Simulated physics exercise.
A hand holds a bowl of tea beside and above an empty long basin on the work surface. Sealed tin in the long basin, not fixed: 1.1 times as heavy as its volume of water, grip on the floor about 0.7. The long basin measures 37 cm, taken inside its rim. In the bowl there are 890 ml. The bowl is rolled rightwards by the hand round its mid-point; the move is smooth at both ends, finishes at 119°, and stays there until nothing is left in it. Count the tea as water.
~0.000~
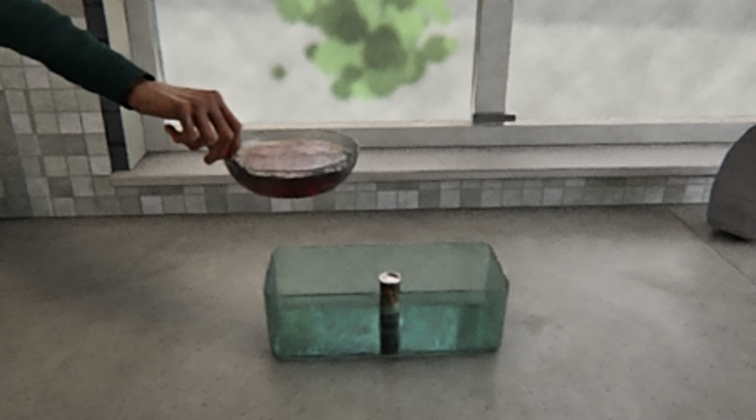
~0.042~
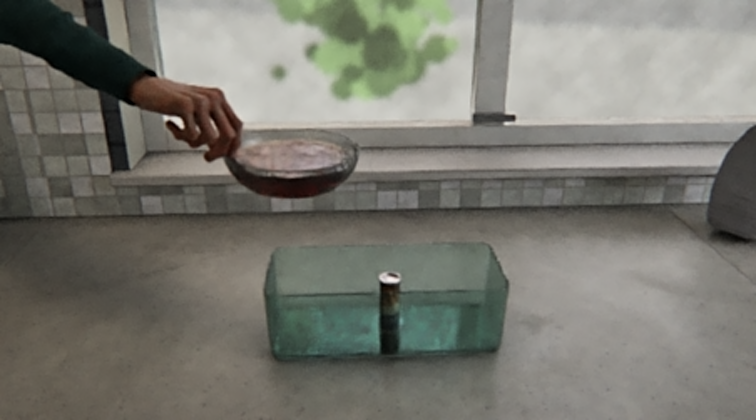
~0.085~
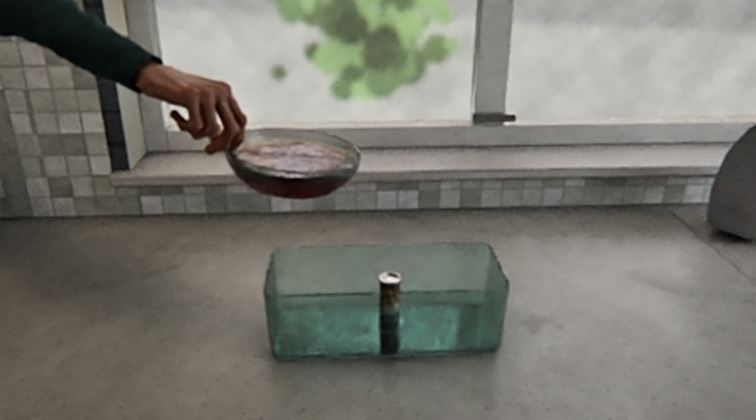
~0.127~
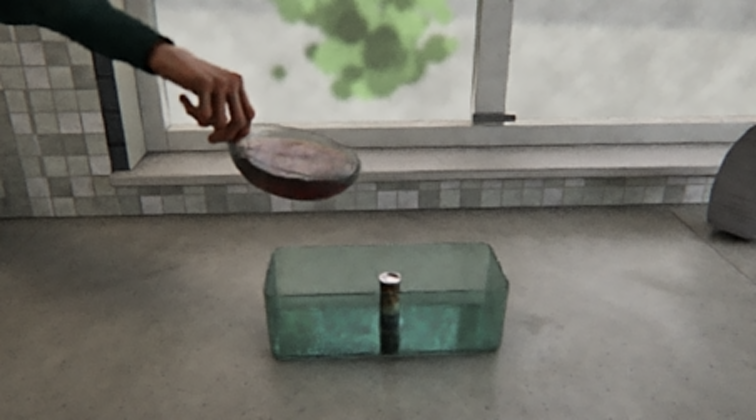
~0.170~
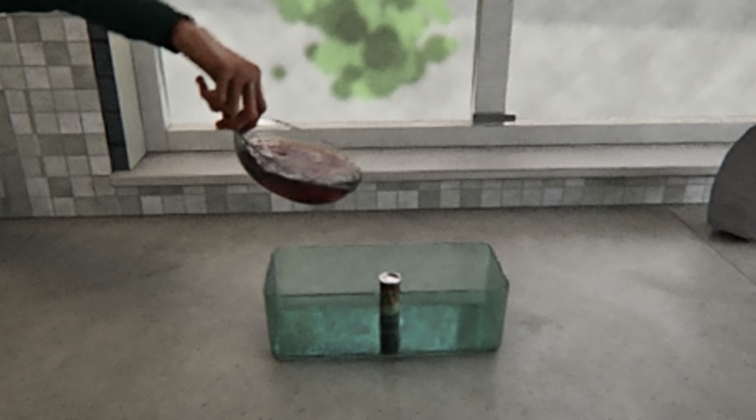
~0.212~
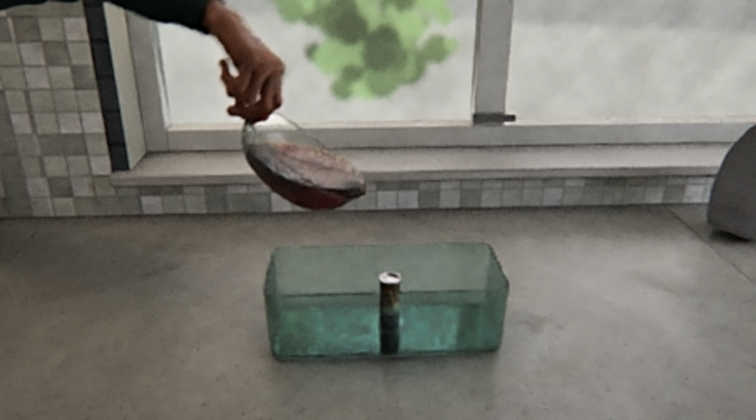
A hand tilts a glass bowl of reddish-brown liquid rightwards, slowly at first and then more steeply, its right rim dipping above a clear greenish rectangular basin on a grey countertop, where a small tin stands upright and unmoving.
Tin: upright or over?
It's going to be knocked down.
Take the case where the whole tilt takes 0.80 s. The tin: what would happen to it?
In that case the tin stays vertical.
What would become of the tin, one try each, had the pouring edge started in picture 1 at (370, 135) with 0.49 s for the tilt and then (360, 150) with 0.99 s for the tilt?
First it stays up; then it remains upright.
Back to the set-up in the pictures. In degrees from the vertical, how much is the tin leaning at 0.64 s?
I'd say it's tipped close to 20 degrees.
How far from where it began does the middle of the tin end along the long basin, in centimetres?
Looks like roughly 8.5 cm in total.
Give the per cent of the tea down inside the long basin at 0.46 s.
About 84 per cent.
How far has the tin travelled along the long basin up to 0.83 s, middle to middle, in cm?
Estimate: Around 9 cm.
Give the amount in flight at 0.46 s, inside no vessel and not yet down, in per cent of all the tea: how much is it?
Near 16 per cent of it all.
Then, 0.46 s in, the tilt is 113° and 0 per cent is still to pour; the tin stands where it began.
Then, 0.64 s in, the tilt is 119° and 0 per cent is still to pour; the tin leans 22°.
Then, 0.83 s in, the tilt is 119° and 0 per cent is still to pour; the tin lies on its side.
Then, 1.04 s in, the tilt is 119° and 0 per cent is still to pour; the tin lies on its side.
Finally, the tin lies on its side.
